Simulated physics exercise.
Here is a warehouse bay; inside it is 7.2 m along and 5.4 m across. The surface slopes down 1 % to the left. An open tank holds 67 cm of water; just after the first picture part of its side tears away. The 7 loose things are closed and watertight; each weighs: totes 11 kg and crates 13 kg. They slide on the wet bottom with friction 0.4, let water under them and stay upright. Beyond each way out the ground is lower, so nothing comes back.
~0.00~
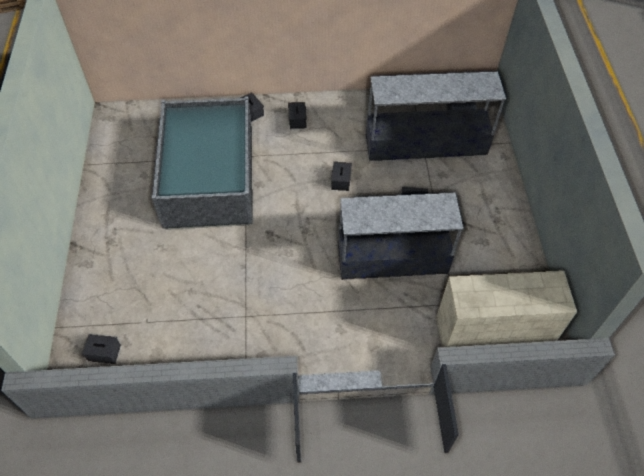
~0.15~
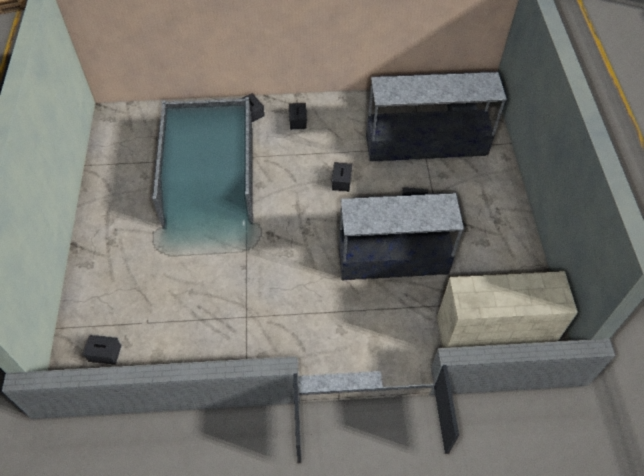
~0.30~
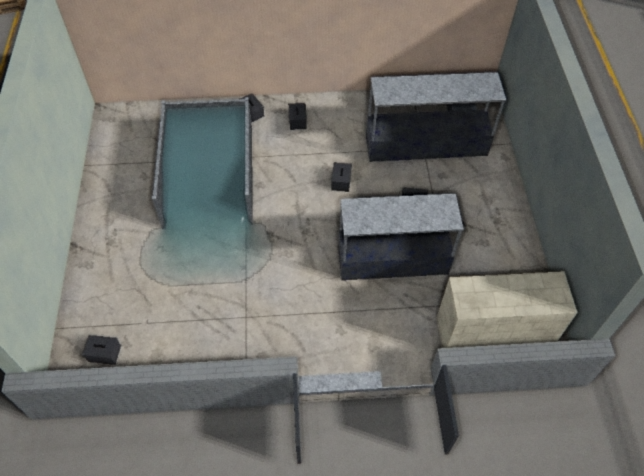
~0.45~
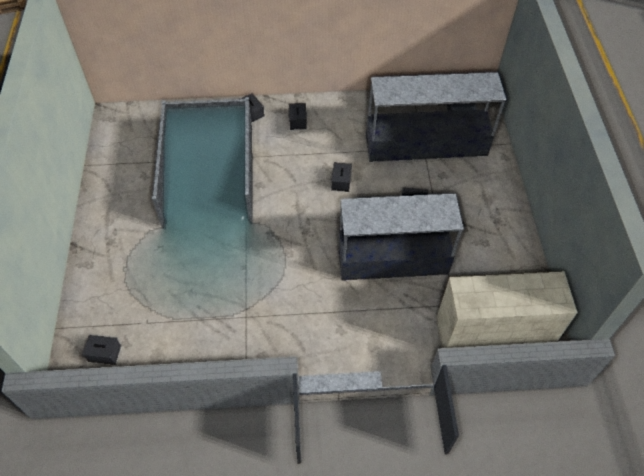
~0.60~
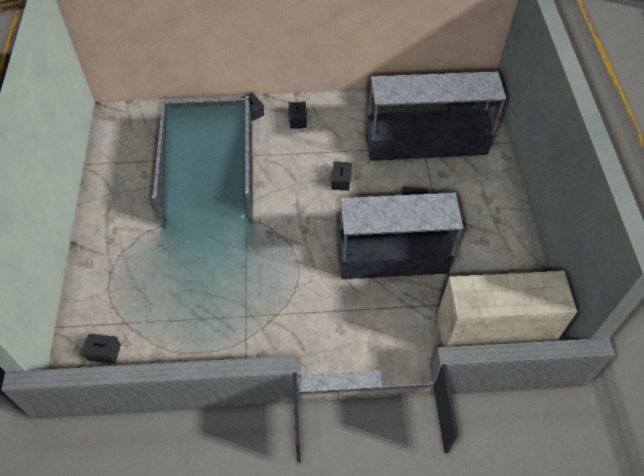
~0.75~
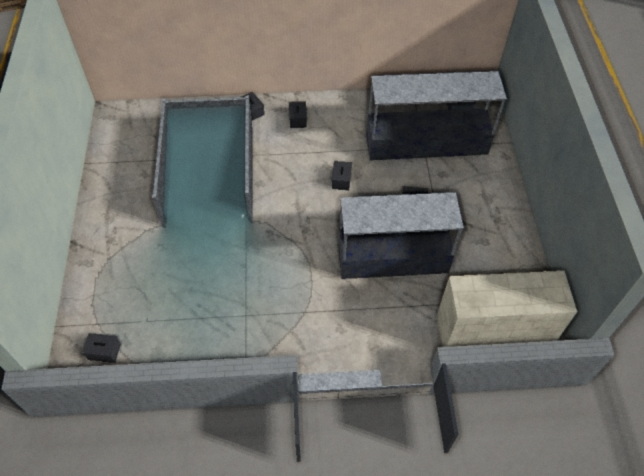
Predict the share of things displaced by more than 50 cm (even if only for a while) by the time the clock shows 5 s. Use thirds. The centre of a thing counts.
It is not even a third.
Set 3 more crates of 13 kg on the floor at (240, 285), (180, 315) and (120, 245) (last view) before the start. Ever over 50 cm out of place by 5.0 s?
In that order: Past it, over, more.
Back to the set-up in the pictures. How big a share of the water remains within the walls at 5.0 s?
Some 86 per cent remains.
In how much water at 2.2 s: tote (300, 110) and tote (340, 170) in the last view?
About 0 and 0 cm.
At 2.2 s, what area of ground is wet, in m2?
Some 14 m2.
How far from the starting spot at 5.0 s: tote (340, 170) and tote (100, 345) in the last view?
In that order: 0 cm, 400 cm.
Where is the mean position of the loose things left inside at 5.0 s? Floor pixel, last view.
Near (342, 163).
After 1.1 s 0 of 7 are over 50 cm from their spots; 0 afloat.
After 2.2 s 1 of 7 are over 50 cm from their spots; 1 afloat.
After 3.5 s 1 of 7 are over 50 cm from their spots; 1 afloat.
After 5.0 s 1 of 7 are over 50 cm from their spots, and 1 have been at some point; 0 afloat.
